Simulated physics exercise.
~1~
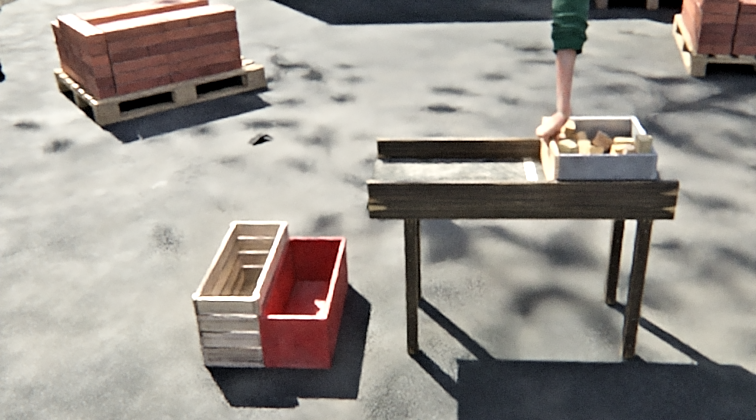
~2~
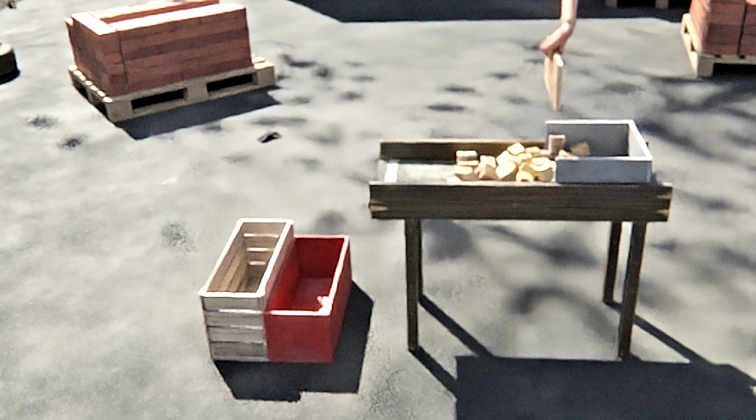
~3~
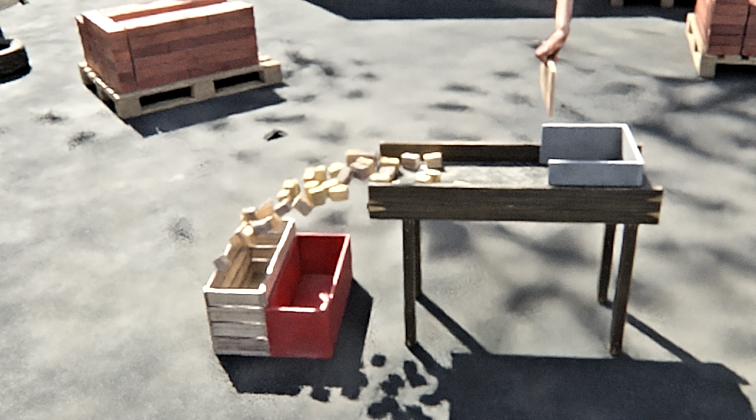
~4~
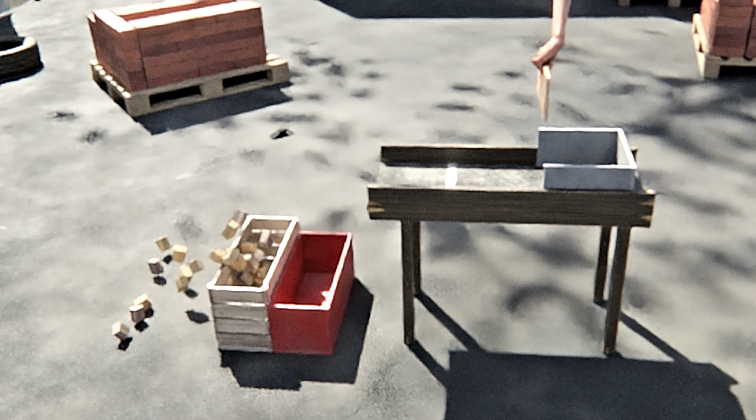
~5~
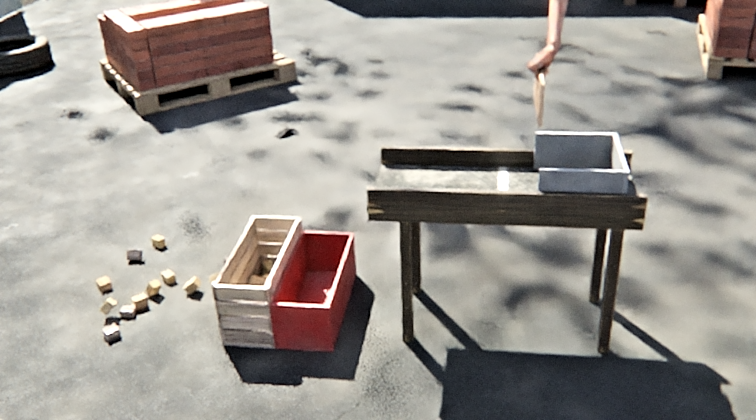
A bare arm in a green sleeve reaches down to a grey pen of small timber offcuts at the right end of a dark wooden belt table, seen from slightly above on a sunlit grey yard. Below to the left stand a red box and, beyond it, a pale slatted wooden tub, with stacked reddish crates on pallets behind. The hand lifts a thin gate, and the offcuts slide left along the belt. They fly off its end in an arc over the red box. Most drop into the wooden tub, while others tumble past and lie scattered on the ground beyond, leaving the red box without any offcuts.
